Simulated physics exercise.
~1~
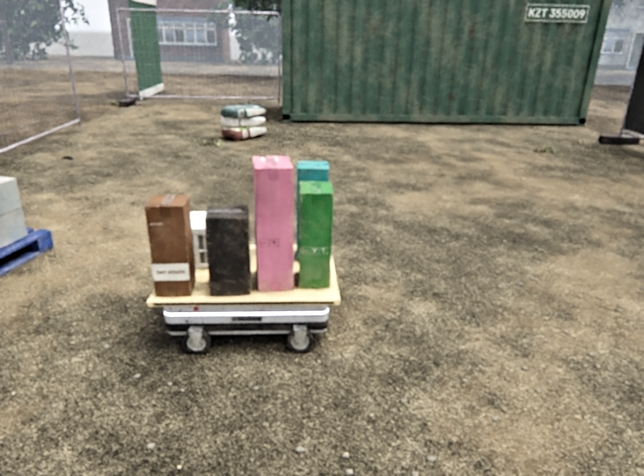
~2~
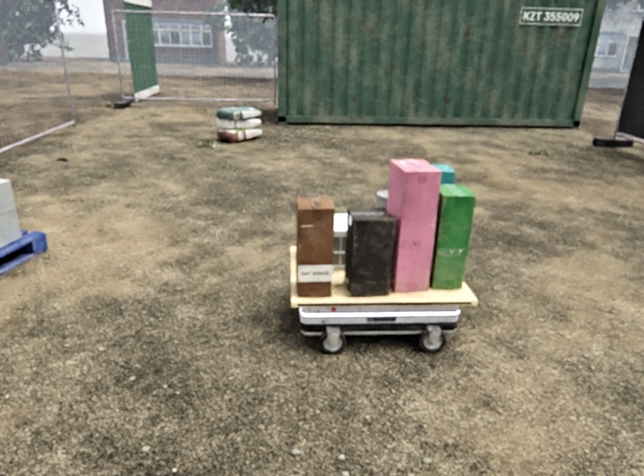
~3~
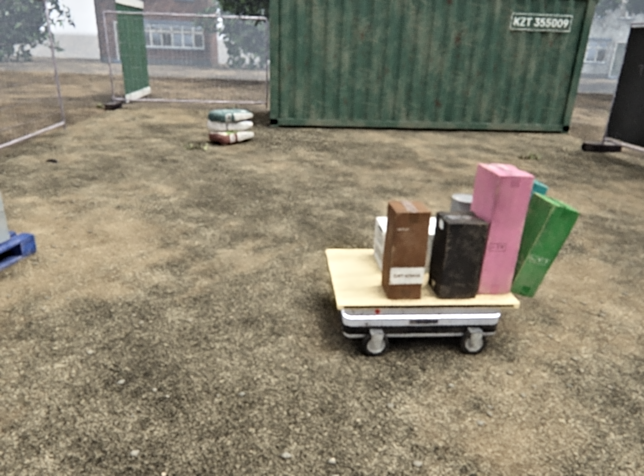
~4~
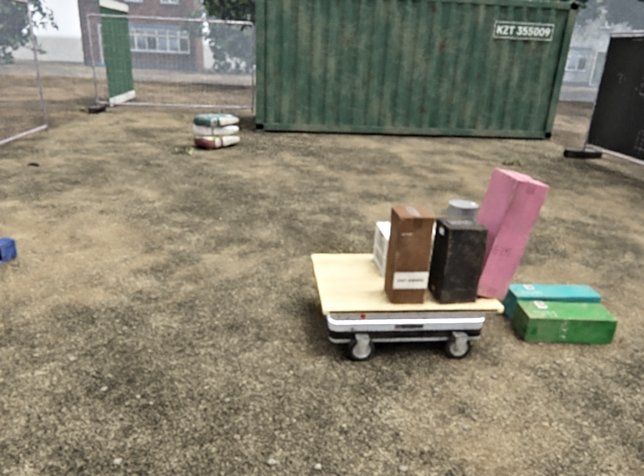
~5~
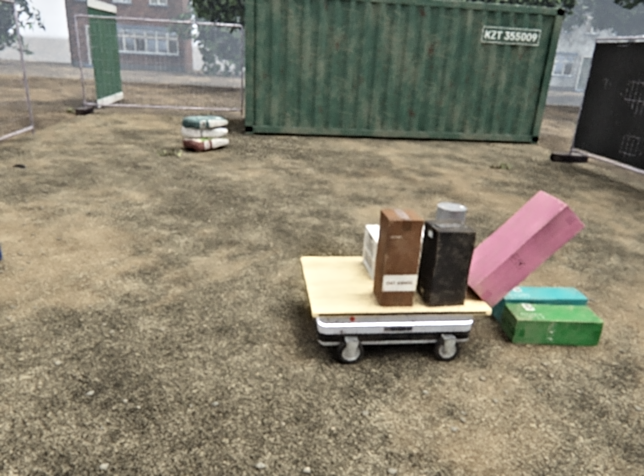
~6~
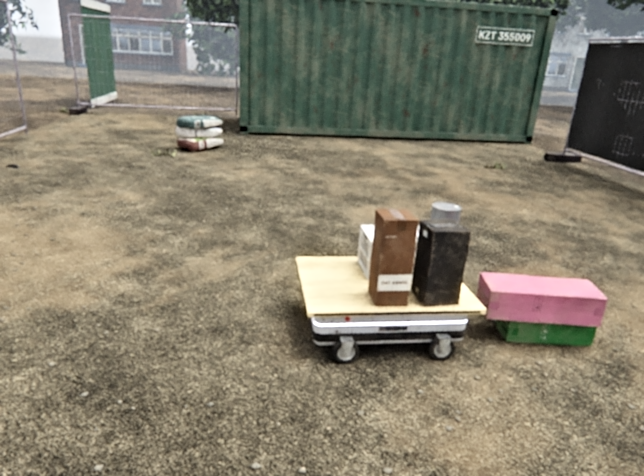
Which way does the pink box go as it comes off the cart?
It moves to the right, tipping over the right edge of the deck and ending up on its side beyond the cart.
